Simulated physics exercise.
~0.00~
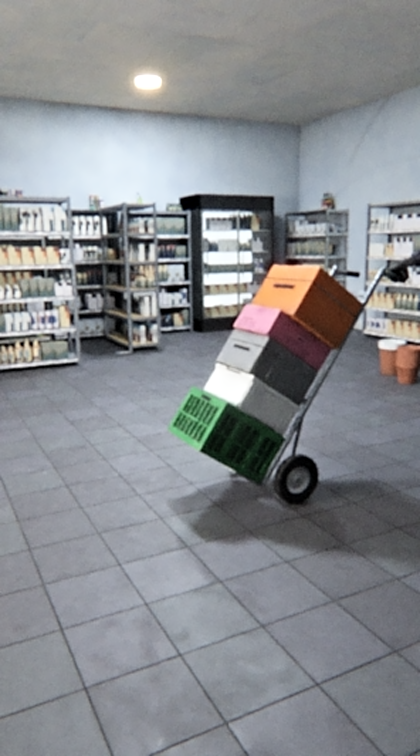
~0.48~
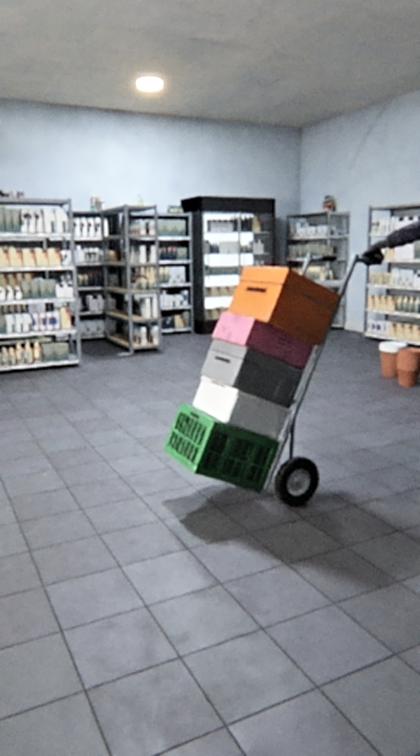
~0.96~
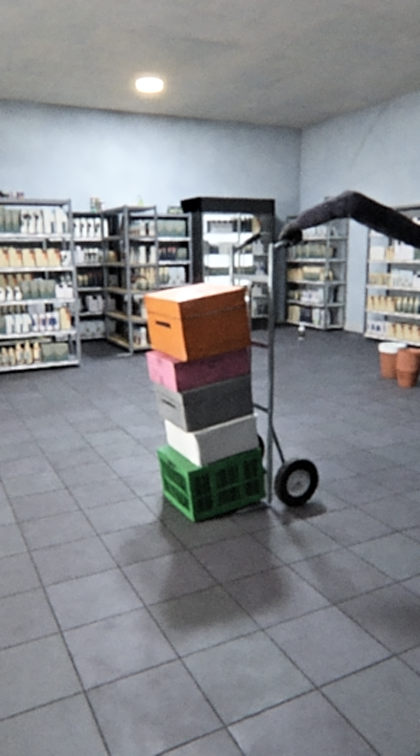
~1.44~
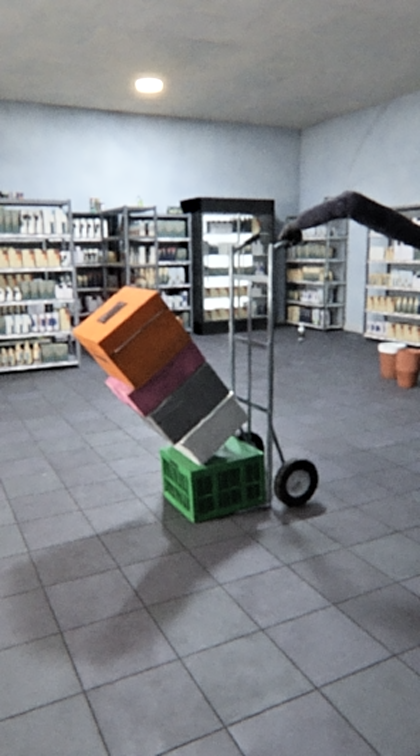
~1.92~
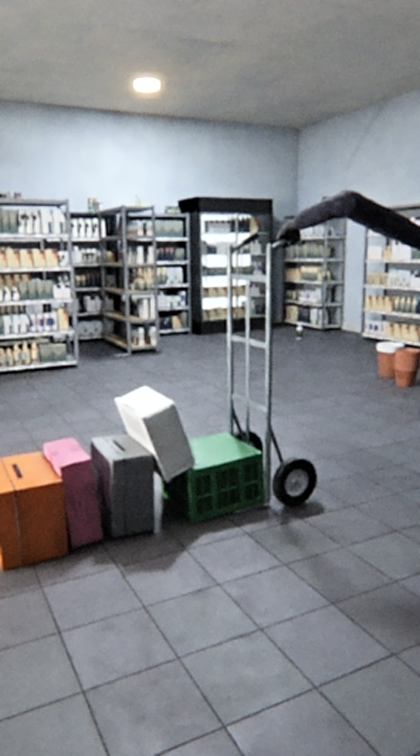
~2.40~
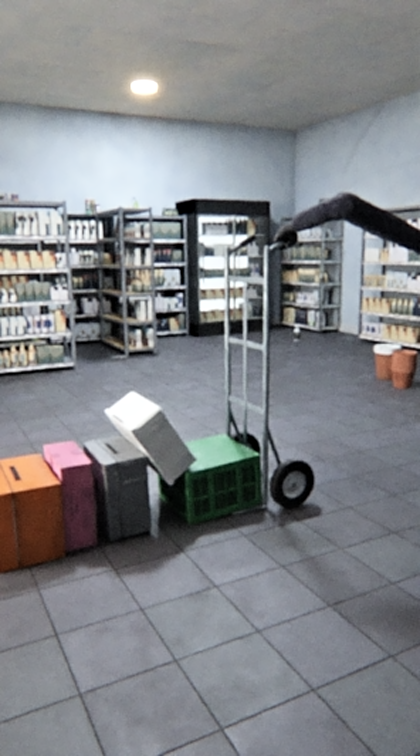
A hand truck stacked with five containers leans back toward the right in a grey-tiled storeroom, seen from the side by a slightly swaying camera, with shelves of bottles behind. From the top sit an orange toolbox, a pink box, a grey toolbox, a white tote and a green crate. A dark-sleeved arm at the right swings the truck upright and holds it there. The upper four containers tip leftward off the crate. The orange, pink and grey ones end in a row on the floor at left, while the white tote rests tilted against the green crate, still at the truck's base.
